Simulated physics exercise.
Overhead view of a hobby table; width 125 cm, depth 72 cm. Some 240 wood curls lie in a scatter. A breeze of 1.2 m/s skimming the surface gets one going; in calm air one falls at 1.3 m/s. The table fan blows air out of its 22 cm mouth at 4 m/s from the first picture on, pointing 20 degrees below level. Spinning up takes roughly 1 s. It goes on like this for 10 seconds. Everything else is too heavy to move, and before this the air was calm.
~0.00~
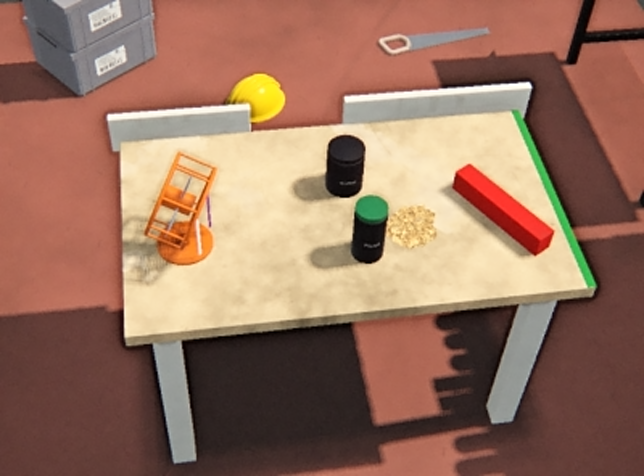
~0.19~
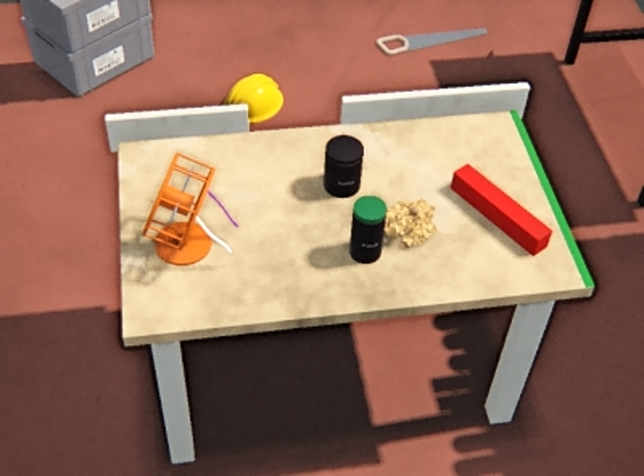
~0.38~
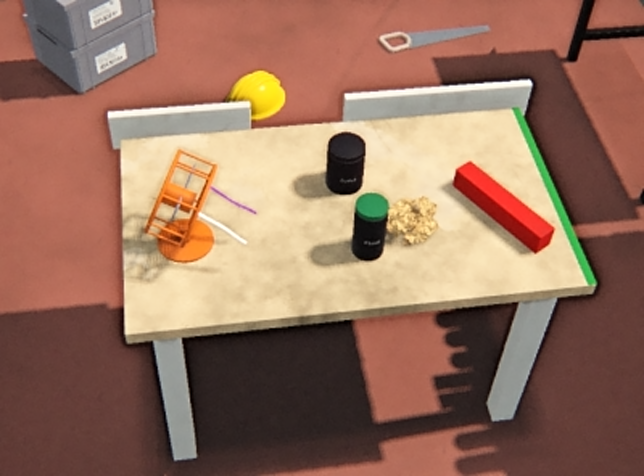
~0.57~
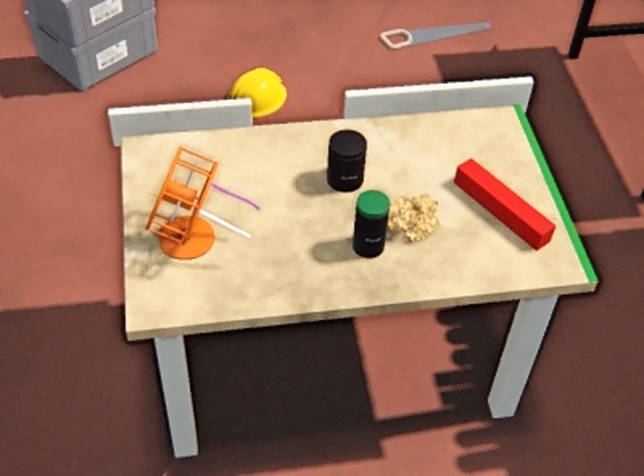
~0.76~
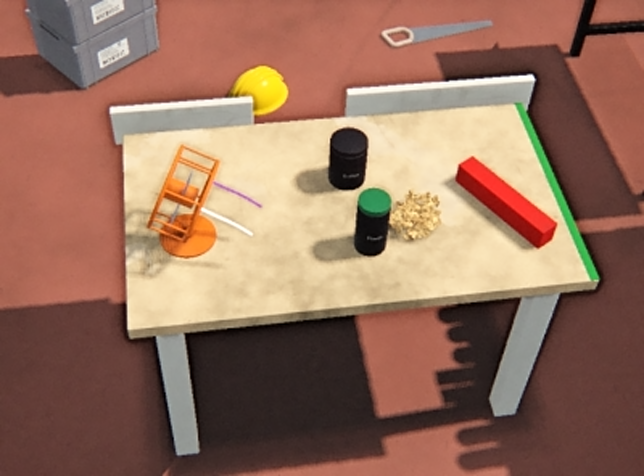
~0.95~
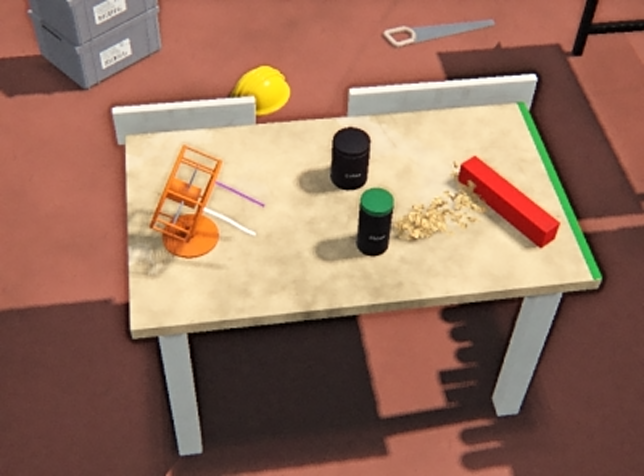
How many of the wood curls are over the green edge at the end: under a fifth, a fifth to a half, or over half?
The portion remains below one fifth.
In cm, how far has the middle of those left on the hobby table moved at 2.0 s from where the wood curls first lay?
I'd guess near 15 cm.
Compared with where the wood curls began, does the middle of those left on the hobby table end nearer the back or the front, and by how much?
It ends ahead of its start, some 5 cm.
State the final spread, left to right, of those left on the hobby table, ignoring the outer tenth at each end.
The middle group spans some 50 cm.
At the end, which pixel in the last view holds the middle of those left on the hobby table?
Look near pixel (487, 208) of the last view.
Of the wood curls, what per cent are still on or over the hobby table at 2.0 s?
Near 60 per cent, more or less.
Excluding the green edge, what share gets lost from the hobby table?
About 80 per cent of them.
After 2.0 s, 69 % are on the move or not yet settled, 0 % are over the green edge; the middle of those still in play is near (493, 220).
After 3.2 s, 42 % are on the move or not yet settled, 0 % are over the green edge; the middle of those still in play is near (451, 225).
After 5.5 s, 25 % are on the move or not yet settled, 0 % are over the green edge; the middle of those still in play is near (423, 229).
After 10.0 s, at the end, 0 % are over the green edge; the middle of those still in play is near (487, 208).
